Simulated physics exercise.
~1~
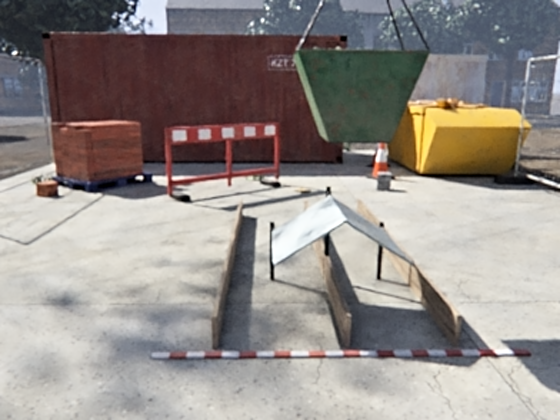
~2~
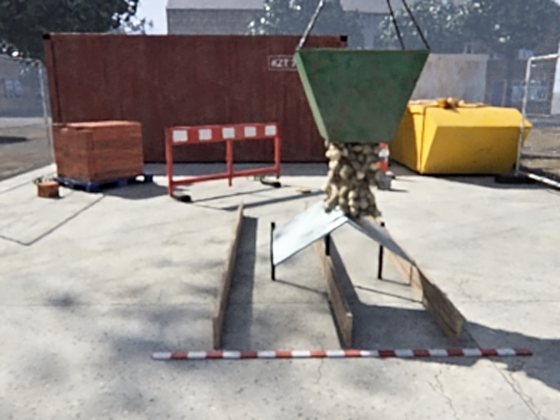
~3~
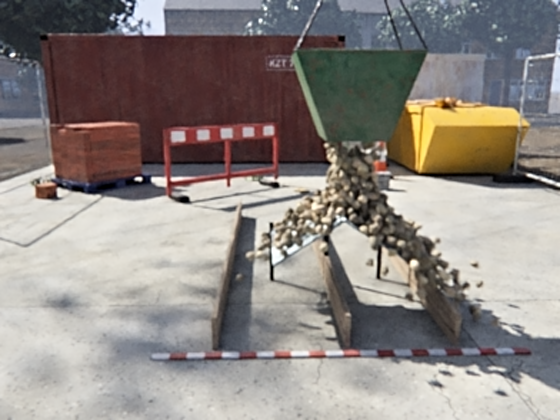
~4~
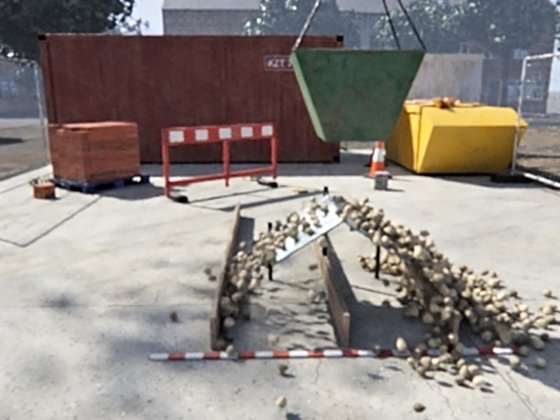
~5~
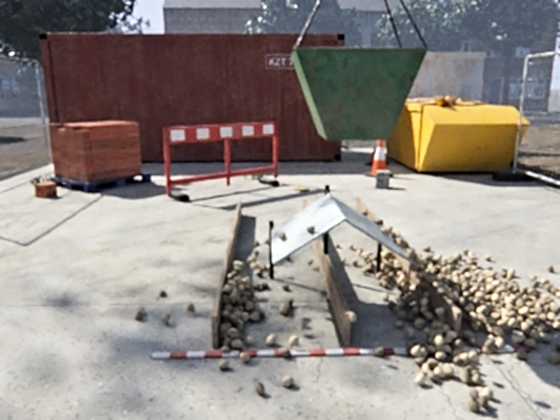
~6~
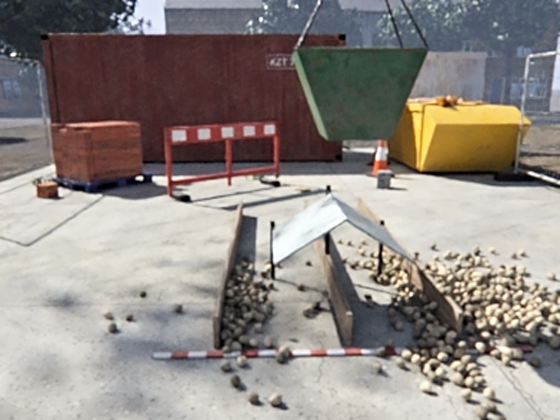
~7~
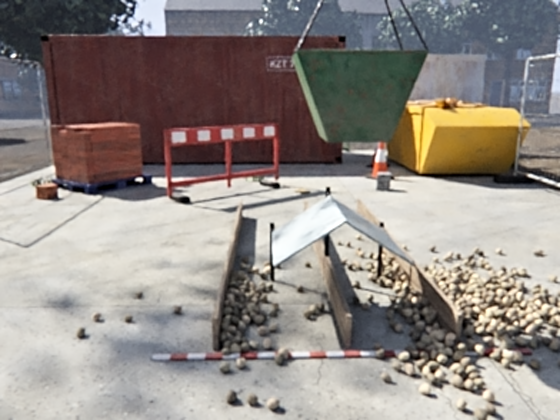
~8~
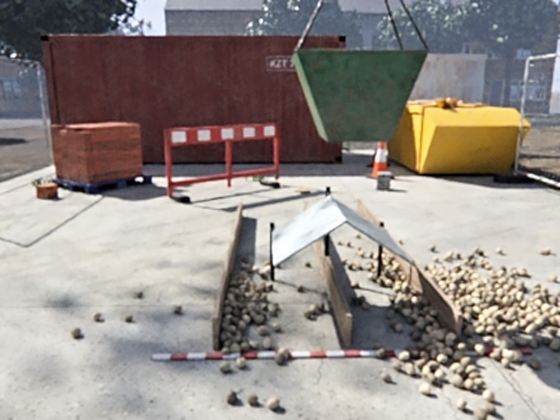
We see a green hopper hanging over a fixed, ridged steel sheet and wooden planks as it releases a stream of cobbles. They slide down both slopes and scatter, settling mostly to the right of the planks, with smaller piles in the two bays.
